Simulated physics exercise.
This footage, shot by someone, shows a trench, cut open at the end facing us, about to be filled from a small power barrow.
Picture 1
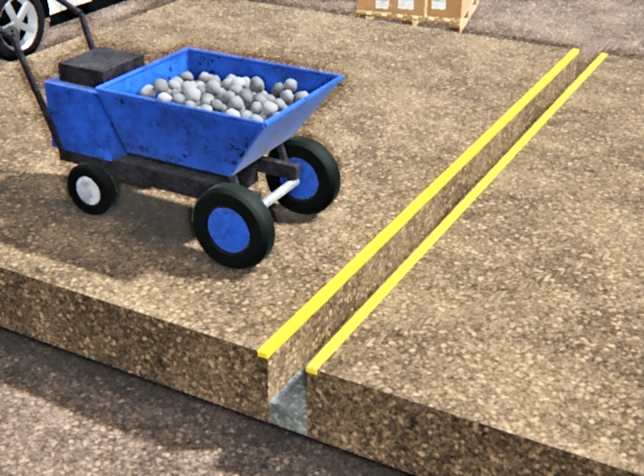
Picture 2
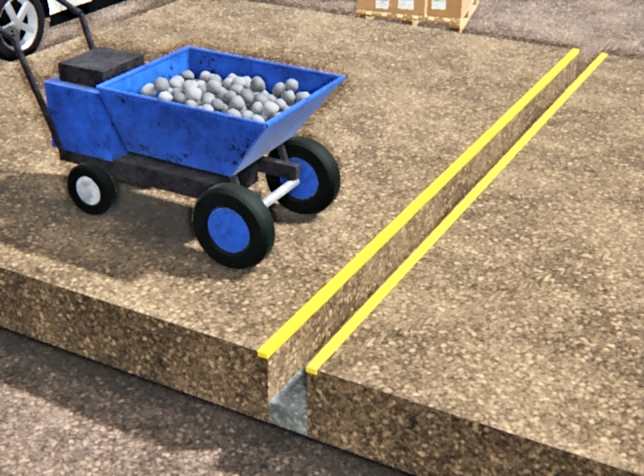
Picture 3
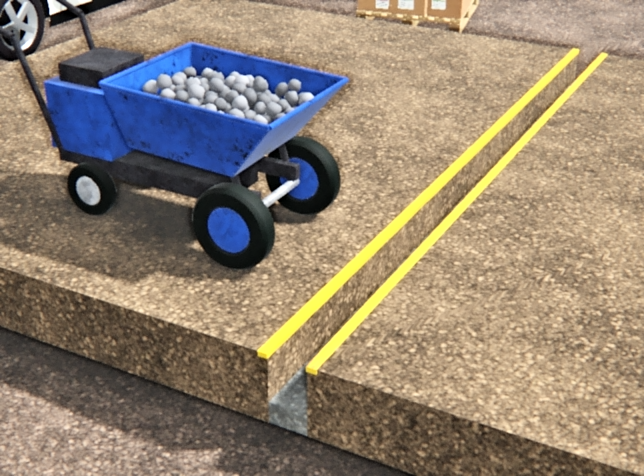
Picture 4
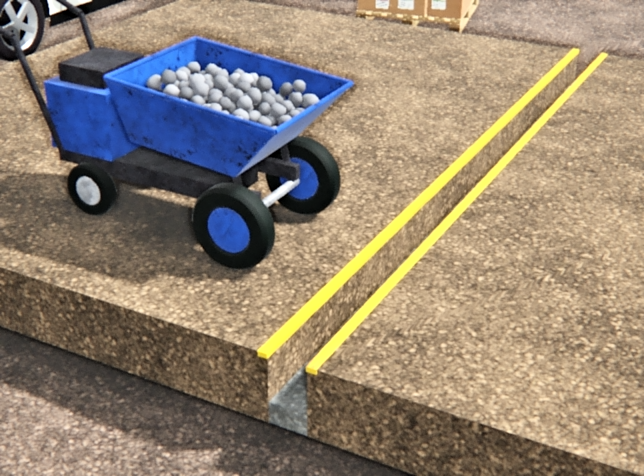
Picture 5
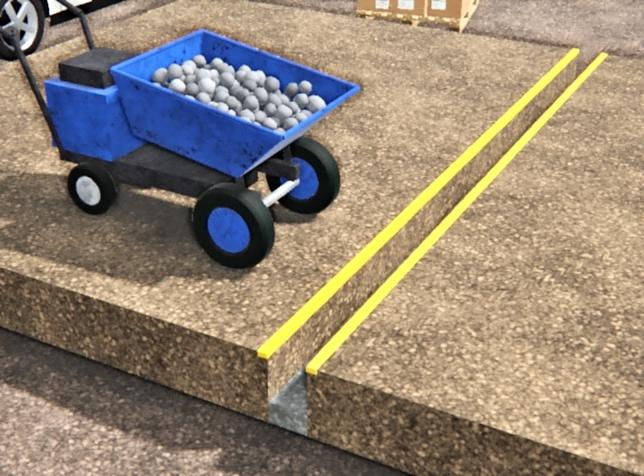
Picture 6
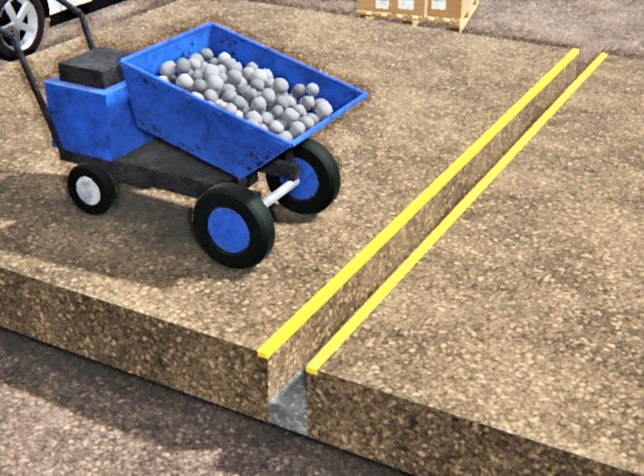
The blue skip of a small power barrow, loaded with round grey cobbles, sat level at first, then slowly tilted a little toward the narrow, yellow-edged trench on the right while its wheels stayed still.
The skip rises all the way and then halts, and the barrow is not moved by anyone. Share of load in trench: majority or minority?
Most of the load does not find the trench.
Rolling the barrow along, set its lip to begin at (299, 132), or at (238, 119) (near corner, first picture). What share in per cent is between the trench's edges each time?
Around 0 % the first time and around 60 % the second.
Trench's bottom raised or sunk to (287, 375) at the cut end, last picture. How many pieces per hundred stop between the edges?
Around 20 per cent.
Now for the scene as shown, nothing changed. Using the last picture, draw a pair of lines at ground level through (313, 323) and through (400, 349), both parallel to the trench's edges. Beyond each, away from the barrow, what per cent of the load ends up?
Estimate, first then second: 90 %, 40 %.
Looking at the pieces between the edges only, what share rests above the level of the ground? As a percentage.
It works out at about 0 percent.
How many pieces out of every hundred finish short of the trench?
Share of load: Near 0 %.
Soon after the last picture, skip tipped steeply; all in the skip.
A little later, skip tipped steeply; most in the skip; a stray few in or heaped over the trench; a small part beyond it; a stray few falling.
Later still, skip tipped right over; a small part in the skip; about a quarter in or heaped over the trench; about two thirds beyond it.
By the end, skip tipped right over; about a third in or heaped over the trench; about two thirds beyond it.
